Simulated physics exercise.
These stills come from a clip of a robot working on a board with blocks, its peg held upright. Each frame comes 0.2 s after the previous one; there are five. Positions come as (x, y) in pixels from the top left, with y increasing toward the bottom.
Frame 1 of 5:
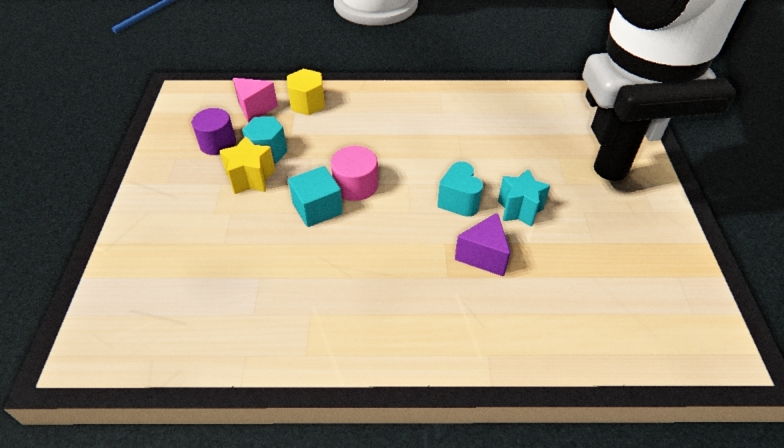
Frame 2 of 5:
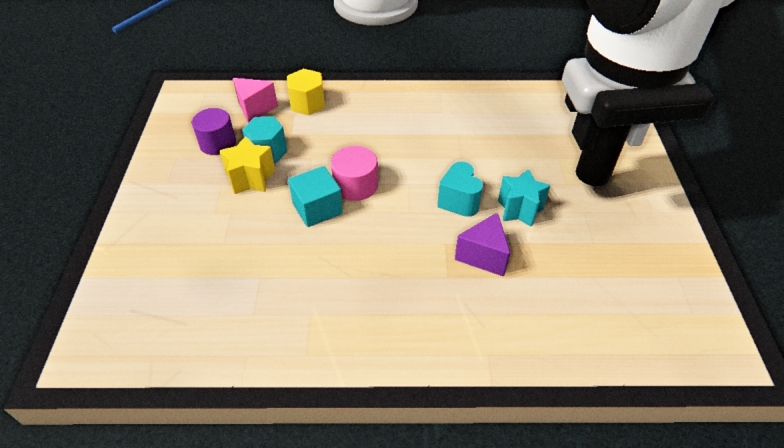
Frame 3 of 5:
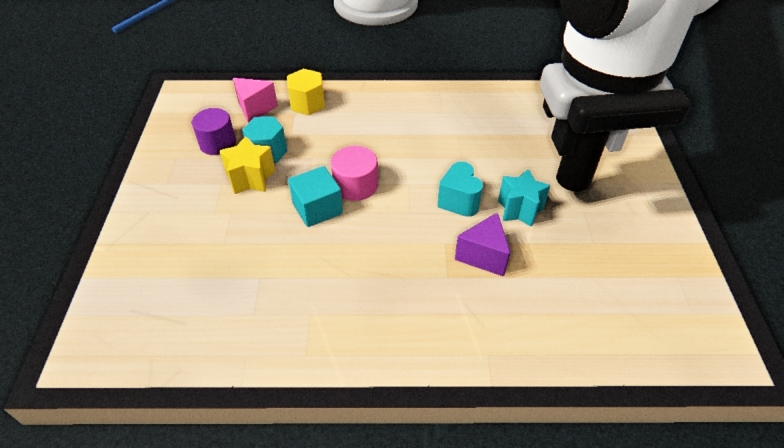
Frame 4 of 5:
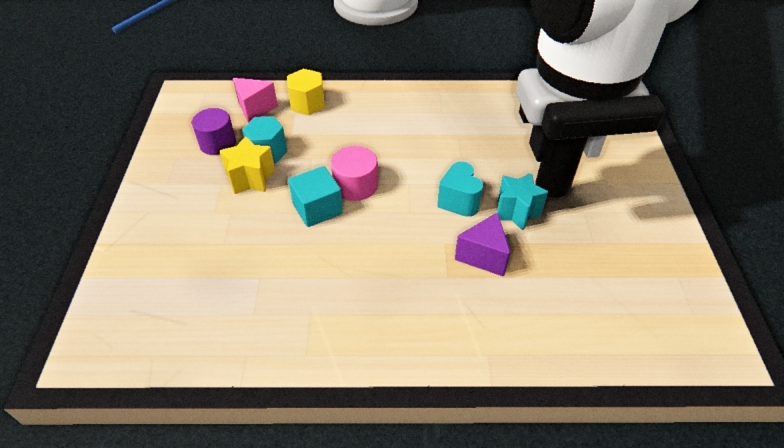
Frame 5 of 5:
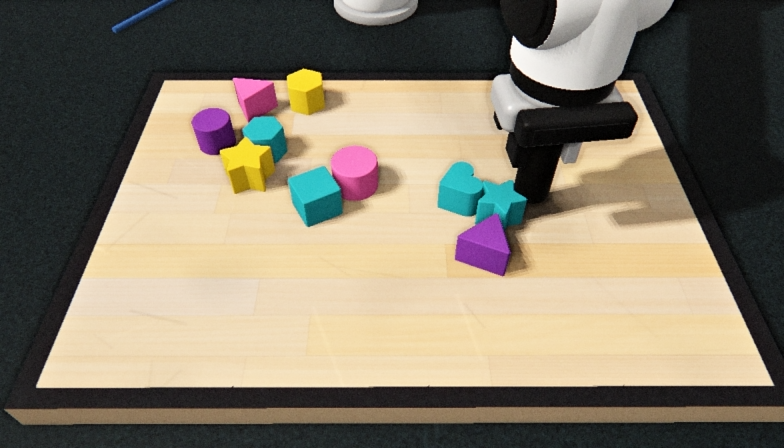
A white and black robot arm stands over the upper right of a pale wooden board with dark edges, seen from above at a fixed angle. Pink, purple, yellow and turquoise blocks cluster at upper left, while a turquoise heart, turquoise star and purple triangular block sit right of centre. The arm slides its black peg leftward and slightly nearer, then pushes the star left toward the heart.
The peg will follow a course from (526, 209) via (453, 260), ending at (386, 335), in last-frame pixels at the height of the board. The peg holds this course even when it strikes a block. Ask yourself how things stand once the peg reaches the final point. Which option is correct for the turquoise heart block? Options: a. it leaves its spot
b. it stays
The answer is a.
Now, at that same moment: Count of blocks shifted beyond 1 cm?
Three or more.
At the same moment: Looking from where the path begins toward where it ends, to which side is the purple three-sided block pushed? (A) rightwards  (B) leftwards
Choice B: Leftwards.
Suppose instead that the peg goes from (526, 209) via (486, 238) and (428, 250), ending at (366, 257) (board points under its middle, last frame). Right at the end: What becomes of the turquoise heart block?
It is moved off its spot.
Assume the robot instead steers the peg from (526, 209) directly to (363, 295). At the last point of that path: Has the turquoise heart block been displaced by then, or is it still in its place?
The push reaches it.
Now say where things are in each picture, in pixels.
Peg's lower end at (611, 170); turquoise heart block at (462, 178); purple three-sided block at (488, 233); turquoise star block at (526, 185), in the first picture.
Peg at (593, 175); blocks still, in the second picture.
Peg at (573, 180); blocks still, in the third picture.
Peg at (553, 186); turquoise star block at (523, 188), in the fourth picture.
Peg at (531, 192); turquoise heart block at (462, 178); purple three-sided block at (488, 233); turquoise star block at (502, 194), in the fifth picture.
What follows on the original path. One third of the way, peg at (481, 225); turquoise heart block at (439, 181), turned 75° clockwise; purple three-sided block at (465, 245), turned 80° anticlockwise; turquoise star block at (446, 213), turned 35° clockwise.
Two thirds of the way, peg at (429, 266); turquoise heart block at (438, 181), turned 80° clockwise; purple three-sided block at (440, 290), turned 105° anticlockwise; turquoise star block at (427, 218), turned 80° clockwise.
At the end, peg at (386, 319); turquoise heart block at (438, 181), turned 80° clockwise; purple three-sided block at (437, 310), turned 140° anticlockwise; turquoise star block at (427, 218), turned 80° clockwise.
